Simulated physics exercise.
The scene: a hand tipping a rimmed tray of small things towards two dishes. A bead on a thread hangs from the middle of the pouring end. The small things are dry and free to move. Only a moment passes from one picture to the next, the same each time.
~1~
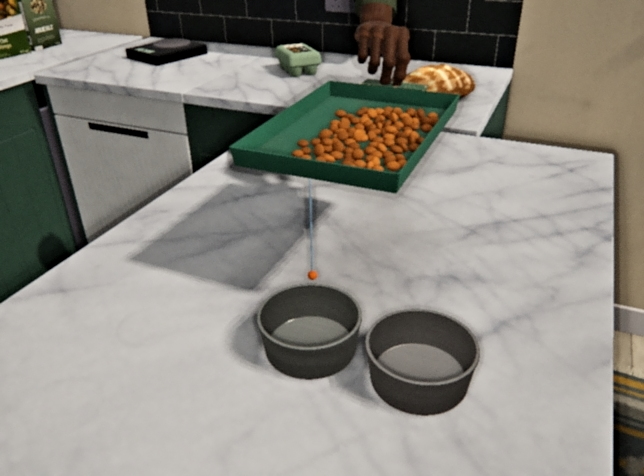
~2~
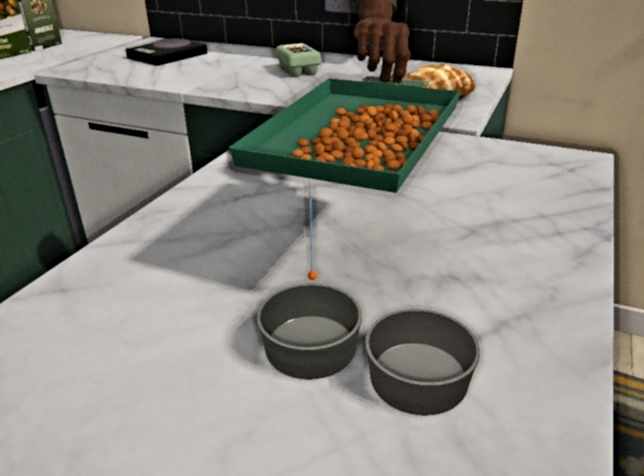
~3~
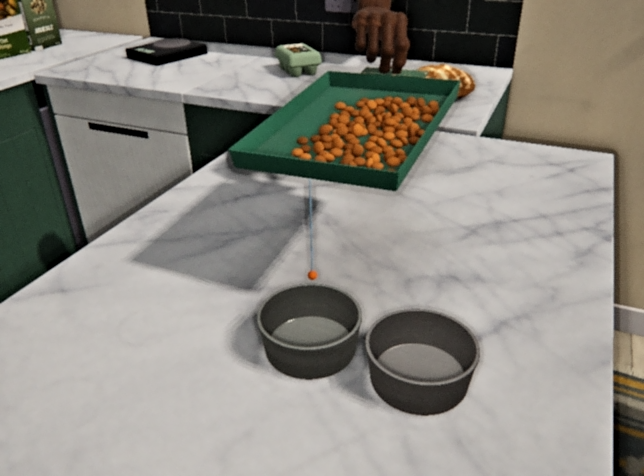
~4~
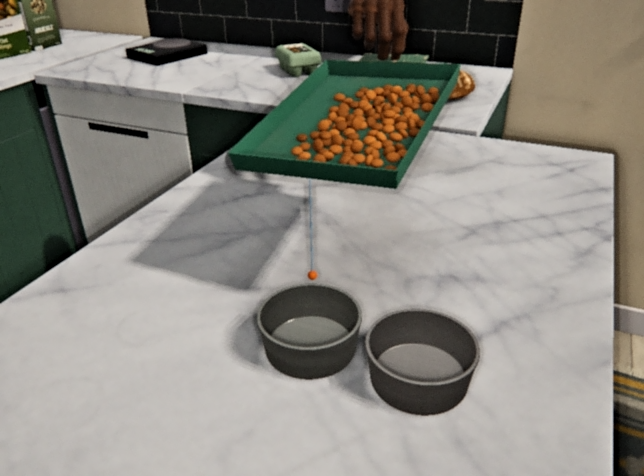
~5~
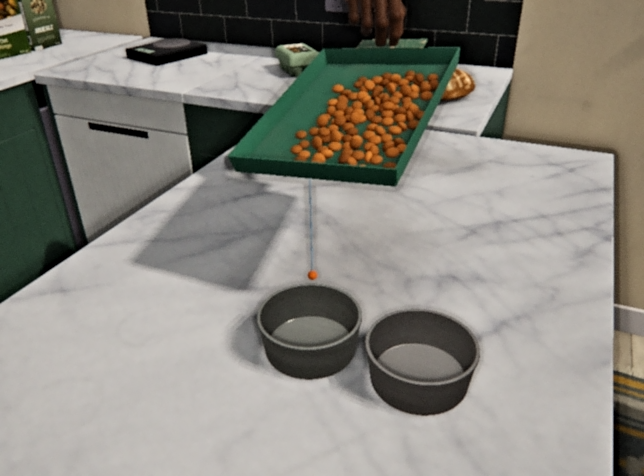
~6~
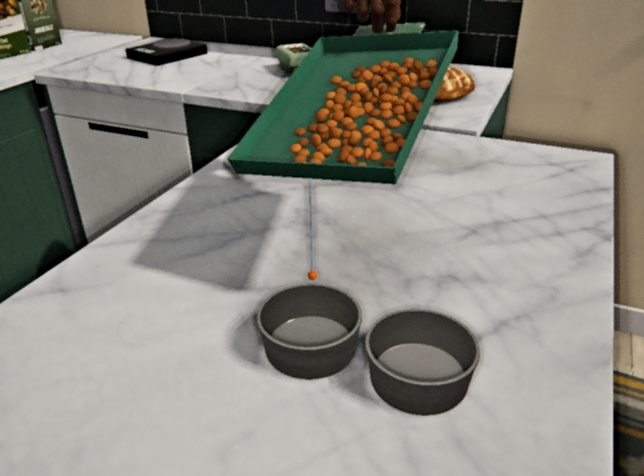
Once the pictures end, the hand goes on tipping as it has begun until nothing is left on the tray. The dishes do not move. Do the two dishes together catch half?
In the dishes lies only the smaller part of it.
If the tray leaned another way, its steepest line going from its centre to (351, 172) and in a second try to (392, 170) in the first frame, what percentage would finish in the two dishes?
Roughly 70 per cent, and 20 per cent.
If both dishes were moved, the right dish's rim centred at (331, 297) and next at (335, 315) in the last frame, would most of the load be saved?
One: More than half. Two: Over half.
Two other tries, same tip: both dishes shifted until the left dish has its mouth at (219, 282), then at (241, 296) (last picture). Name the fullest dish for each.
The first try: The dish on the left. The second: The dish on the left.
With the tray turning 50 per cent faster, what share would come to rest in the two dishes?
Some 10 per cent.
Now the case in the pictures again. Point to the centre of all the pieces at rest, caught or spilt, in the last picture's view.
At about (230, 321).
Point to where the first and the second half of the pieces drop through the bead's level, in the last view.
The first part at (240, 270); the rest at (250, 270).
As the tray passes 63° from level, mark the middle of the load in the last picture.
At about (279, 143).
Soon, tray tipped steeply; nearly all on the tray; a stray few outside both; a stray few in the air.
A while on, tray tipped past a quarter turn; about half on the tray; a stray few in the left dish; about a third outside both; a small part in the air.
Towards the end, tray tipped past a quarter turn; a small part in the left dish; most outside both.
Finally, tray tipped past a quarter turn; none in the right dish; a small part in the left dish; most outside both.
